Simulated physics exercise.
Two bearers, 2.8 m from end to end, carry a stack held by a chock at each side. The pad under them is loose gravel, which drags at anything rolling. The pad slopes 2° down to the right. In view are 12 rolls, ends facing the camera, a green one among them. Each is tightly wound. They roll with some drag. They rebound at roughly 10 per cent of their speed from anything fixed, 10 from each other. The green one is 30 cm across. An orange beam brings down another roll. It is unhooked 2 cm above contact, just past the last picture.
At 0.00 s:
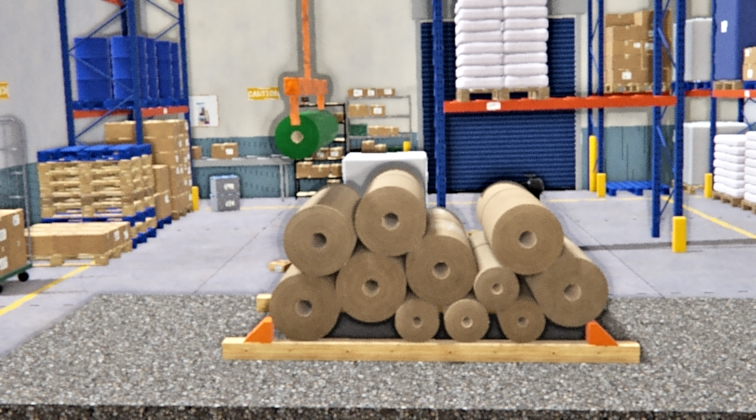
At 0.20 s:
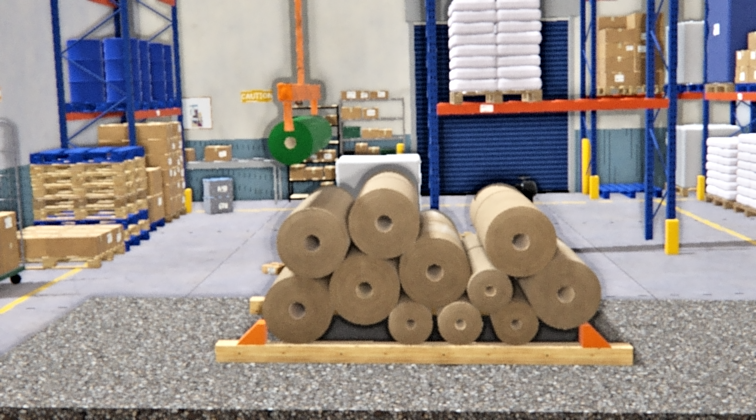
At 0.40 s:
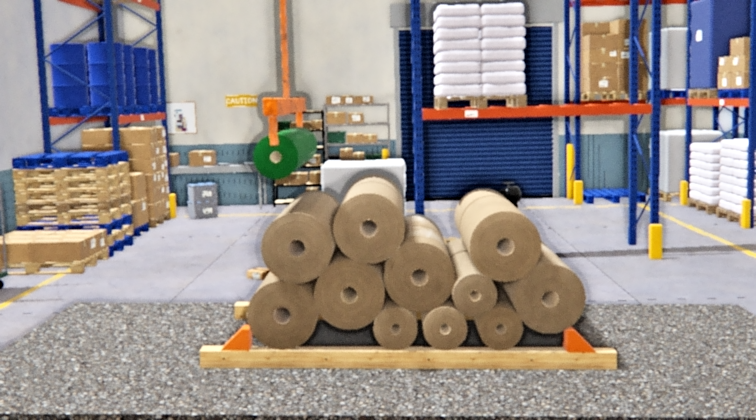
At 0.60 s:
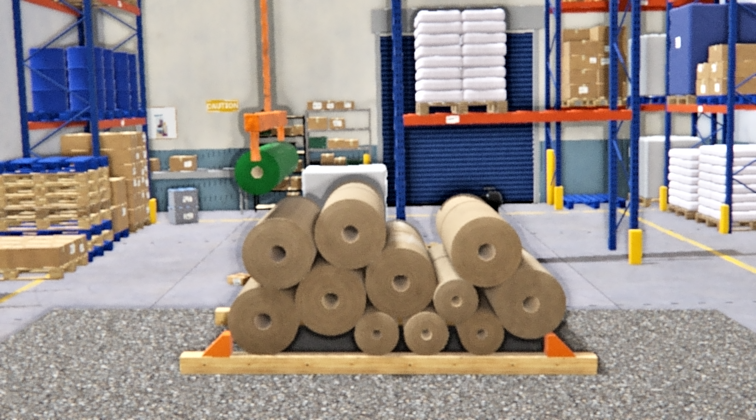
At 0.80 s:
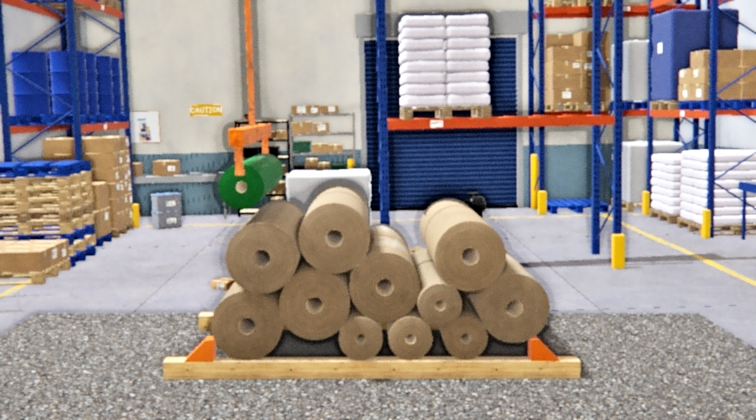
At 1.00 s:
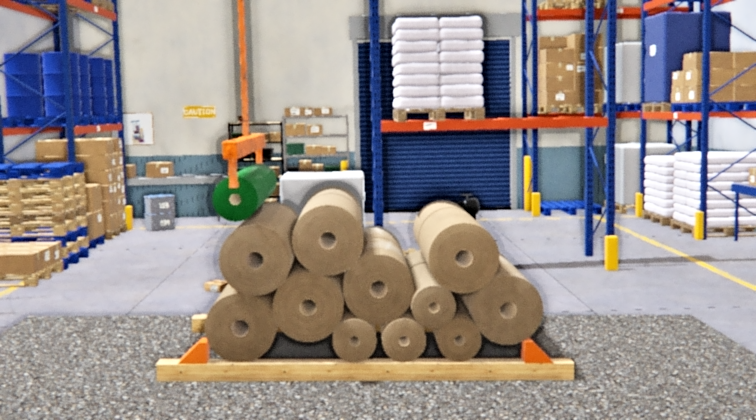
A stack of brown rolls, ends facing the viewer, rests on wooden bearers between orange chocks on gray gravel, seen from the front in a warehouse. Behind it, a green roll hangs from an orange beam at upper left, with blue racks, boxes and white sacks around. The green roll lowers slowly toward the stack's left side while the camera shifts, sliding the view slightly left.
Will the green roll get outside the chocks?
Green rolls off the stack.
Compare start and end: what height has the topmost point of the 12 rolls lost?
Some 50 cm lower.
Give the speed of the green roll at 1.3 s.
Roughly 0.5 m/s.
Then, 1.3 s in, green is up on others, 15 cm inside the left chock, rolling left; 0 past a chock so far.
Then, 1.7 s in, green is beyond the left chock, rolling left; 1 past a chock so far.
In the end (2.8 s), green is beyond the left chock; 1 past a chock so far.
